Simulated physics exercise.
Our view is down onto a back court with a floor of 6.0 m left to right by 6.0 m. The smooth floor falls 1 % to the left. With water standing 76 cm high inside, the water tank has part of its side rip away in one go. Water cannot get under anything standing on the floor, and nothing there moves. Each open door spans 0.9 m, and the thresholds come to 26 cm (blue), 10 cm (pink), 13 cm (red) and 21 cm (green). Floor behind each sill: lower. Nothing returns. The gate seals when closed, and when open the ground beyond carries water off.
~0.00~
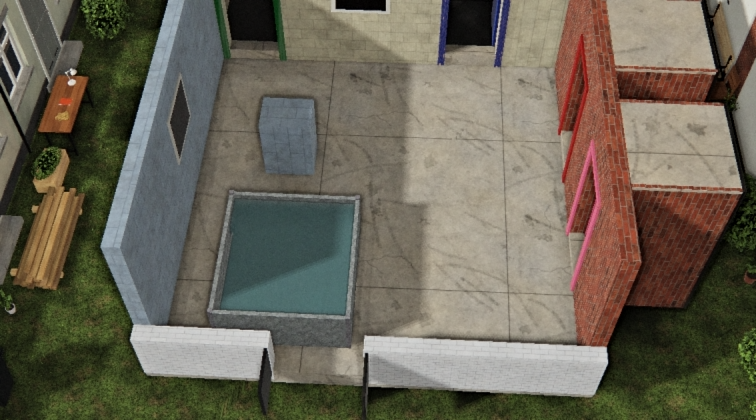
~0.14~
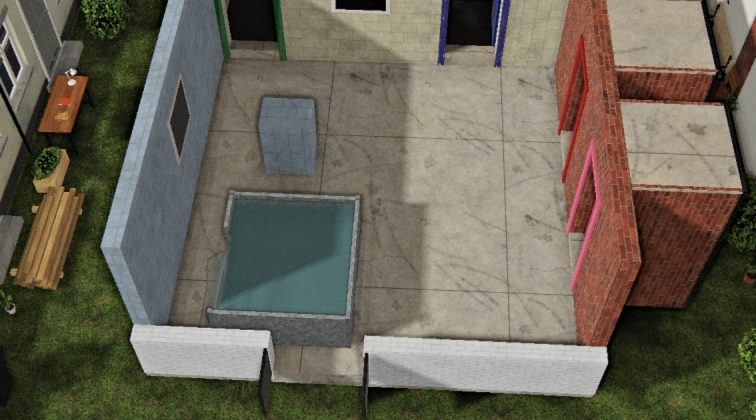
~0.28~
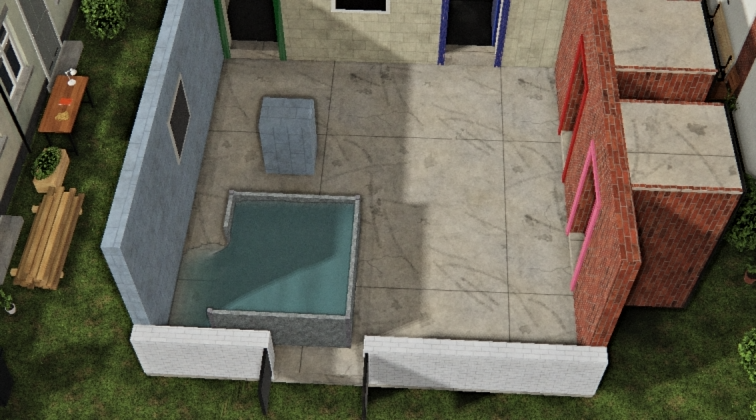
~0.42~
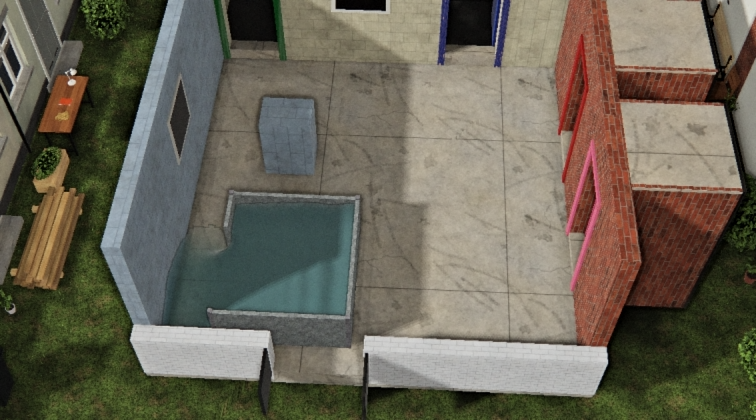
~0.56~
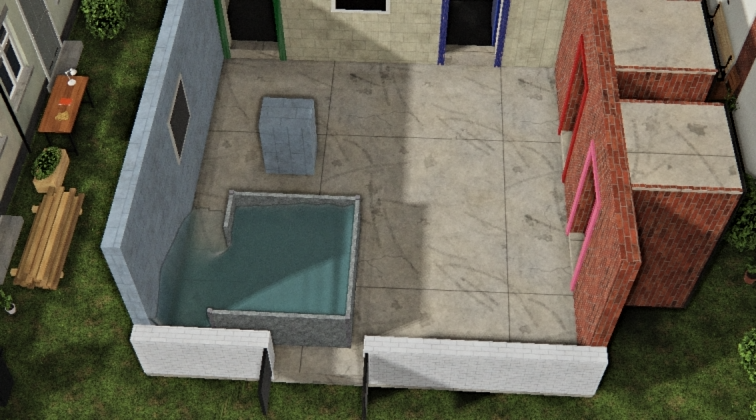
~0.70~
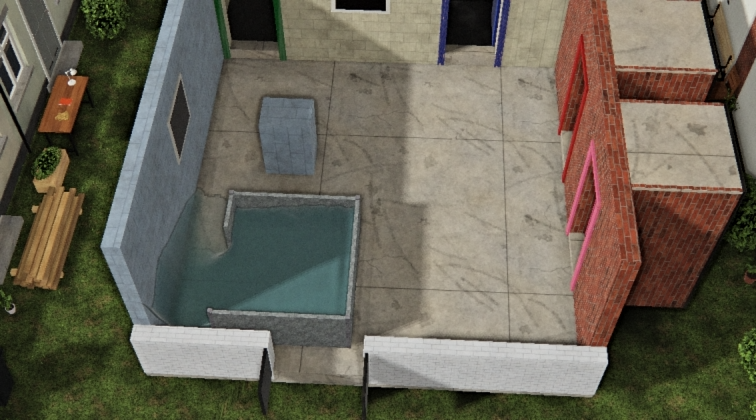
In a walled courtyard, a tank's left side breaks open and water spreads beside the blue wall.
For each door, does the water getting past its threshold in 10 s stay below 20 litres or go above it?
One by one: Blue door: Below the cap; pink door: Below the cap; red door: Below the cap; green door: Above the cap.
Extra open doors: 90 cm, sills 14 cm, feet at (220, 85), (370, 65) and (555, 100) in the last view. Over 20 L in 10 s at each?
Door 1: Higher; door 2: Lower; door 3: Lower.
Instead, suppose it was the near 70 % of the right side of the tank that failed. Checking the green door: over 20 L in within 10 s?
Note: Green door, short of the mark.
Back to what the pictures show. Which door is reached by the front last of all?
Result: Red door.
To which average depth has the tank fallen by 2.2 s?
It averages close to 38 centimetres.
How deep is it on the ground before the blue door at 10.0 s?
Roughly 5.5 centimetres.
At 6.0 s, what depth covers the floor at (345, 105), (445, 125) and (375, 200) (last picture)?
Around 5 cm, 3 cm and 2 cm, in the order given.
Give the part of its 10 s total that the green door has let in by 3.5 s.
Some 80 in a hundred.
After 1.4 s water covers 20 % of the floor and is deepest (73 cm) near (163, 351); blue door not reached, pink door not reached, red door not reached, green door not reached.
After 2.2 s water covers 35 % of the floor and is deepest (44 cm) near (163, 351); blue door not reached, pink door not reached, red door not reached, green door 27 cm at the sill, 0 L in.
After 3.5 s water covers 50 % of the floor and is deepest (32 cm) near (264, 60); blue door 1 cm at the sill, 0 L in, pink door 1 cm at the sill, 0 L in, red door not reached, green door 31 cm at the sill, 76 L in.
After 6.0 s water covers 85 % of the floor and is deepest (23 cm) near (210, 299); blue door 4 cm at the sill, 0 L in, pink door 1 cm at the sill, 0 L in, red door 8 cm at the sill, 0 L in, green door 18 cm at the sill, 96 L in.
After 10.0 s water covers 100 % of the floor and is deepest (14 cm) near (163, 351); blue door 5 cm at the sill, 0 L in, pink door 6 cm at the sill, 0 L in, red door 8 cm at the sill, 0 L in, green door 13 cm at the sill, 97 L in.
